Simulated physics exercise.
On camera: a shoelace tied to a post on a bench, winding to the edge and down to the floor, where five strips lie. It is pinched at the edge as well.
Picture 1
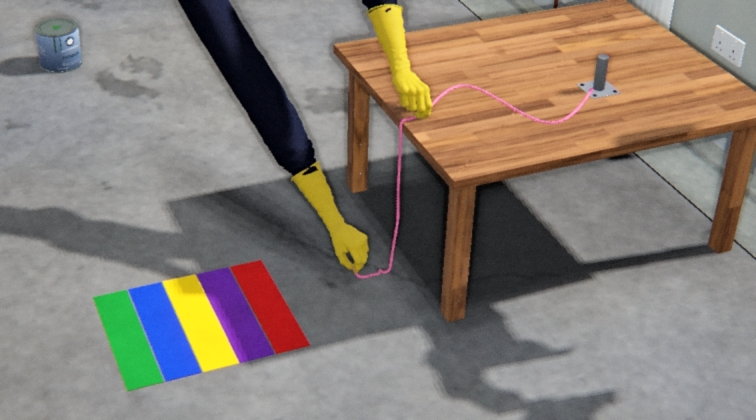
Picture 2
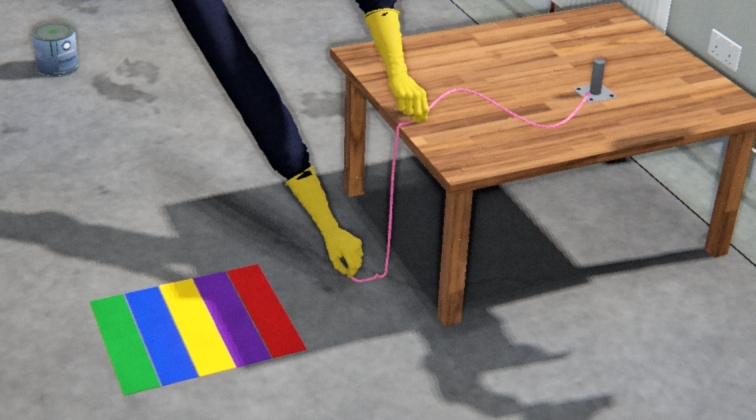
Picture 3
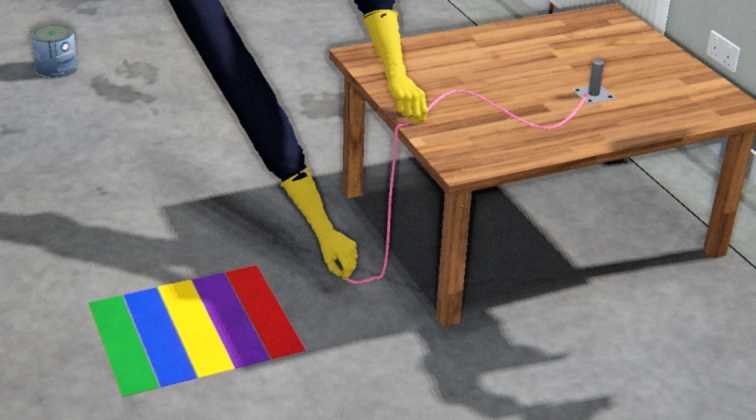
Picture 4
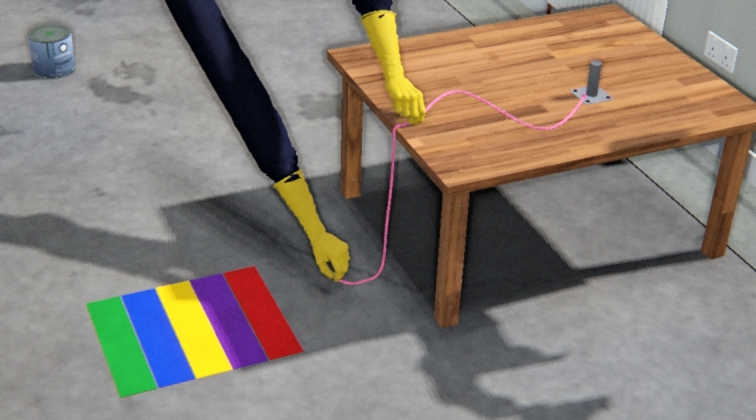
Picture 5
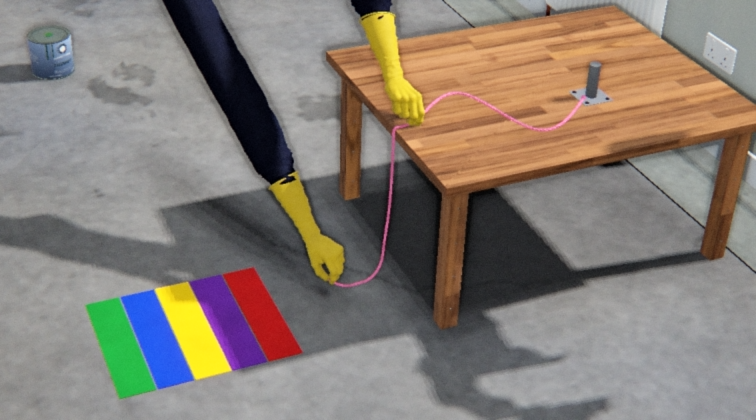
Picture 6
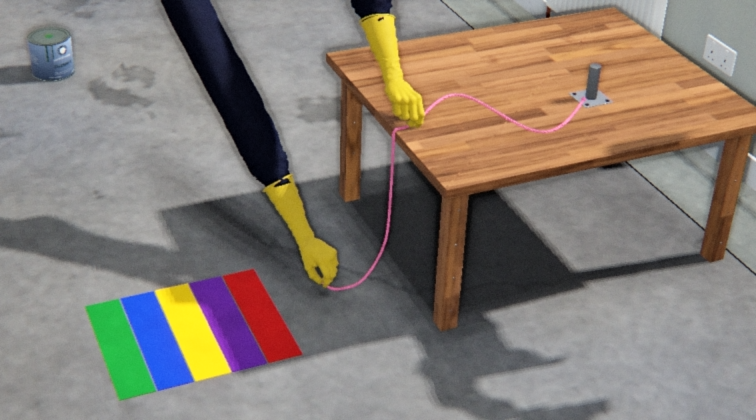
The footage shows a yellow-gloved hand pinching a pink shoelace at a wooden table's edge while another draws its lower end slowly left across the floor, toward five coloured strips, the shoelace still running from a post on the tabletop.
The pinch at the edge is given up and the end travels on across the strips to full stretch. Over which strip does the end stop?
The end stops over the green strip.
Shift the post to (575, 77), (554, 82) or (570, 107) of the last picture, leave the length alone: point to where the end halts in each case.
In that order: (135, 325), (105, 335) and (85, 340).
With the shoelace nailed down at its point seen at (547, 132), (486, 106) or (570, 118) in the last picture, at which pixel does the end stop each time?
Near (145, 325), (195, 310) and (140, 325).
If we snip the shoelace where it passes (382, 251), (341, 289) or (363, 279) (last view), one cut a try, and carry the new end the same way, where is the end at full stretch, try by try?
Try by try, around (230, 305), (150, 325) and (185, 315).
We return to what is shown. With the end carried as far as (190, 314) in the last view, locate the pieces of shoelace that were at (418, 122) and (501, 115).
The first at (380, 193), the second at (457, 118).
Soon after, end near (190, 314); over yellow.
Then, end near (148, 324); over blue.
At full stretch, end near (121, 330); over green. It gets as far as the green strip.
